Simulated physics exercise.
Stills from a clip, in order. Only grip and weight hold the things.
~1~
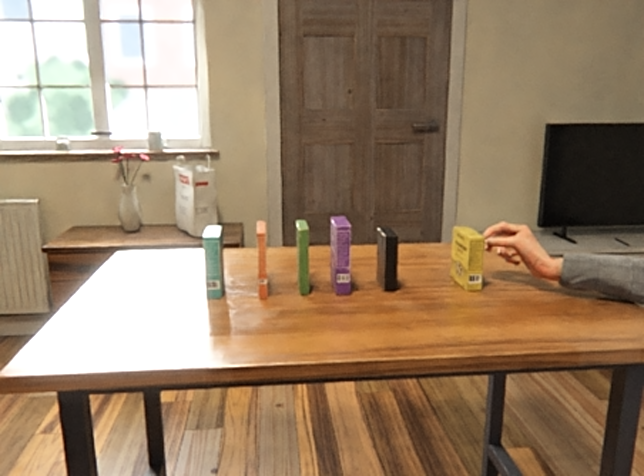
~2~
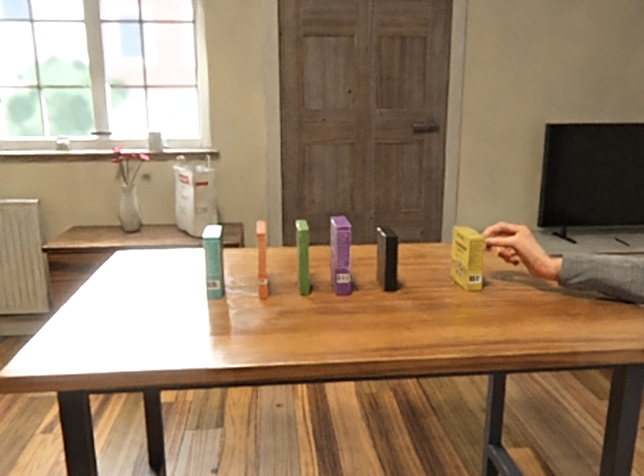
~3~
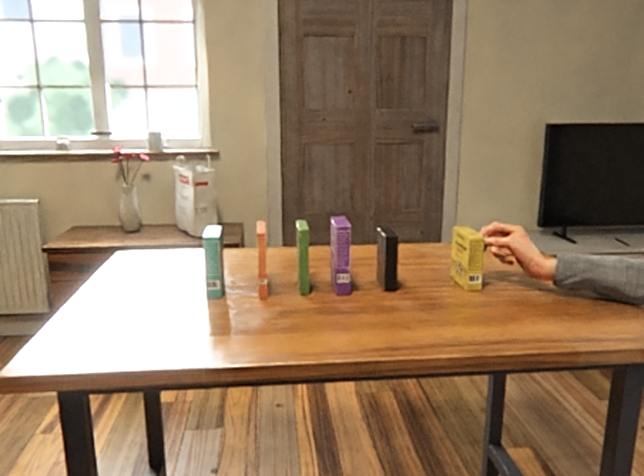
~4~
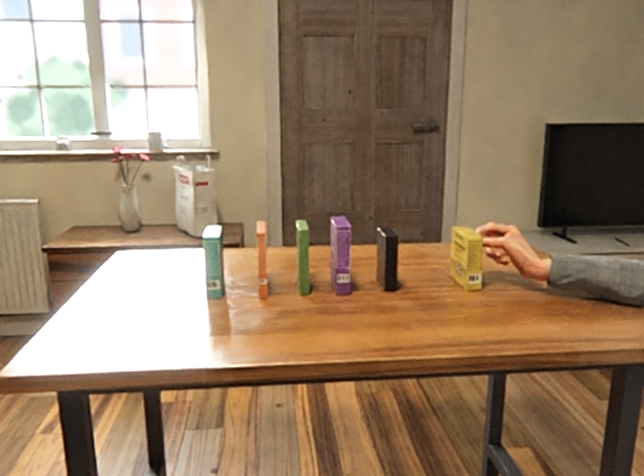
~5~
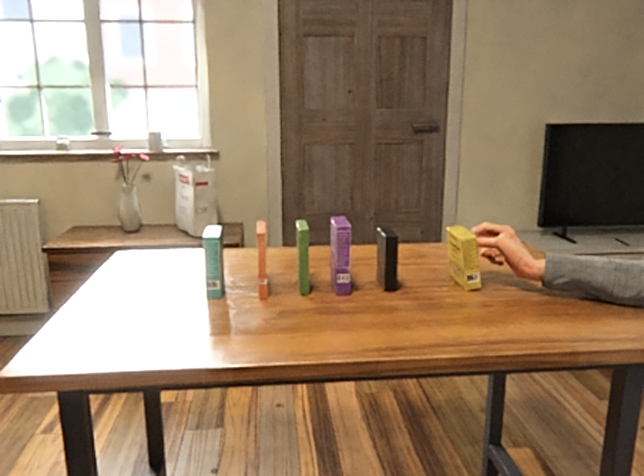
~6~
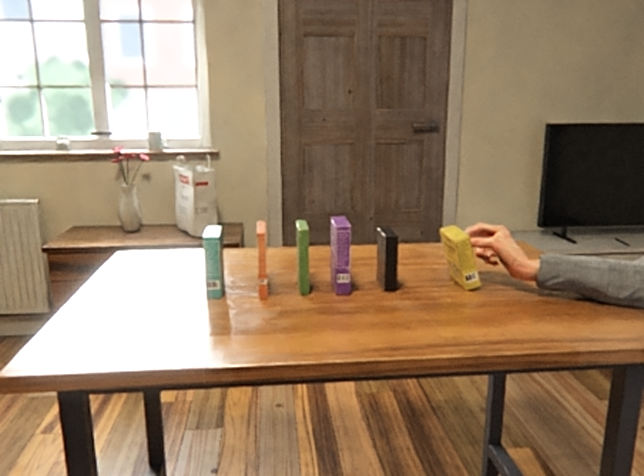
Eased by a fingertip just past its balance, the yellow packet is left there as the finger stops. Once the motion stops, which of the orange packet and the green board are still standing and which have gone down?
As I see it, I predict the orange packet will be up; I predict the green board will be up.
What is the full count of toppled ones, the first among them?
1 altogether.
Then, 0.20 s past the last view, yellow packet 43° over.
Then, 0.30 s past the last view, yellow packet 91° over.
Finally, all 4 still in place. Final places as the last picture's camera would see them, orange packet near (262, 259), green board near (303, 257).
